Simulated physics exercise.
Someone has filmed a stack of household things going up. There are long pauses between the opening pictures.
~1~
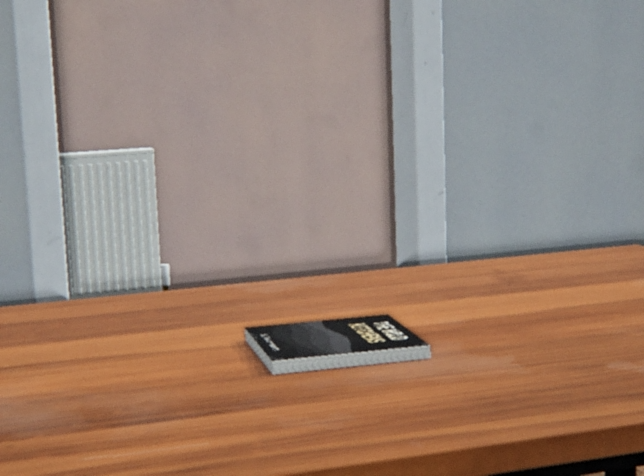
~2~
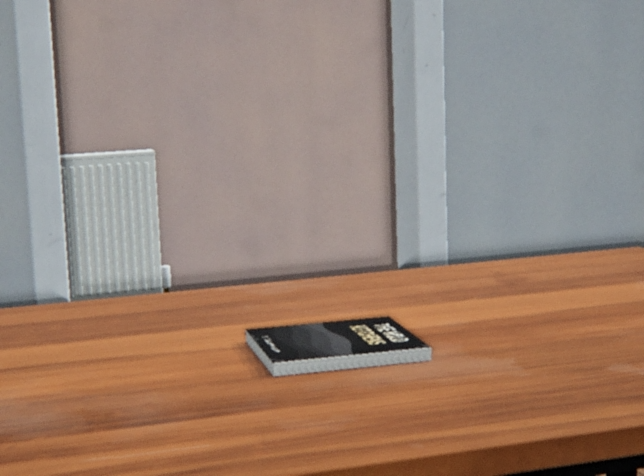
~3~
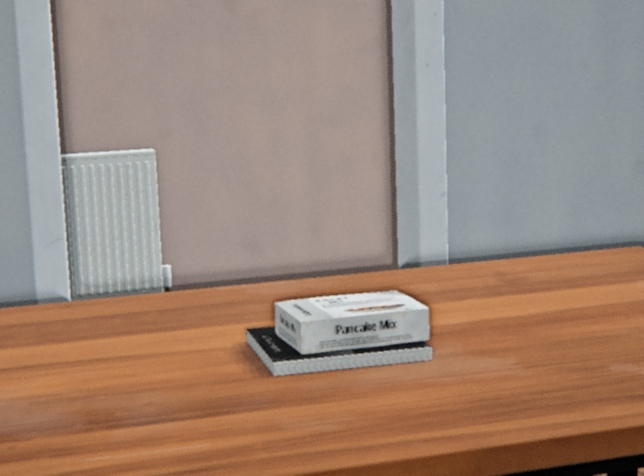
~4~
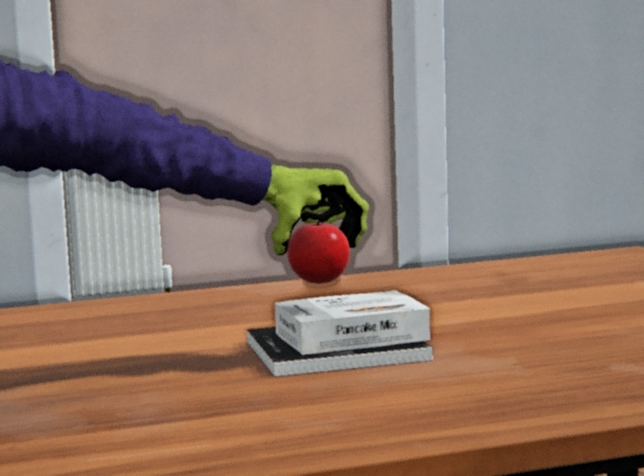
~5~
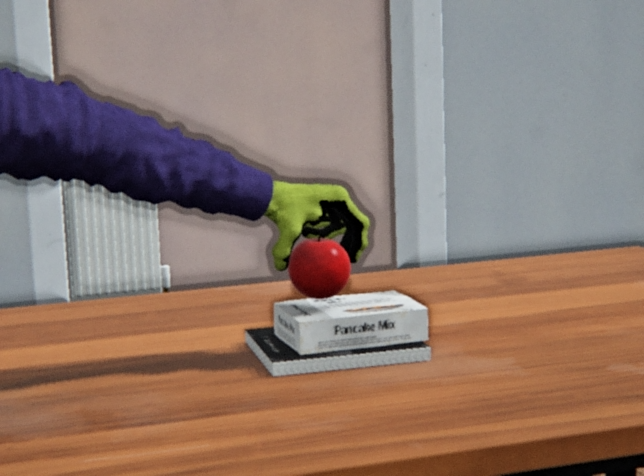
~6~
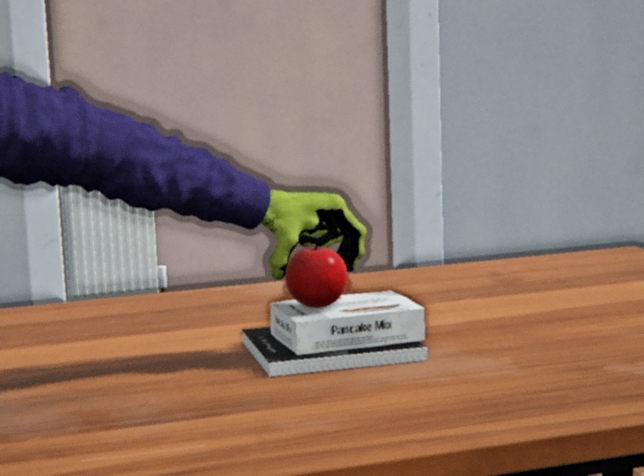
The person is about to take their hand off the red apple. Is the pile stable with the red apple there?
As it turns out, it holds.
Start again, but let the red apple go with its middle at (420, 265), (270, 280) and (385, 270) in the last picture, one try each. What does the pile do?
In the first case it loses its balance; in the second case it gives way; in the third case it stays up.
Then, 0.60 s later than the last frame, things are still on the move.
Then, 1.60 s later than the last frame, all is still.
Then, 2.50 s later than the last frame, red apple resting near (315, 277).
When it is over, all 3 as before. End places, in pixels of the last picture, red apple near (315, 277). The pile keeps its balance.
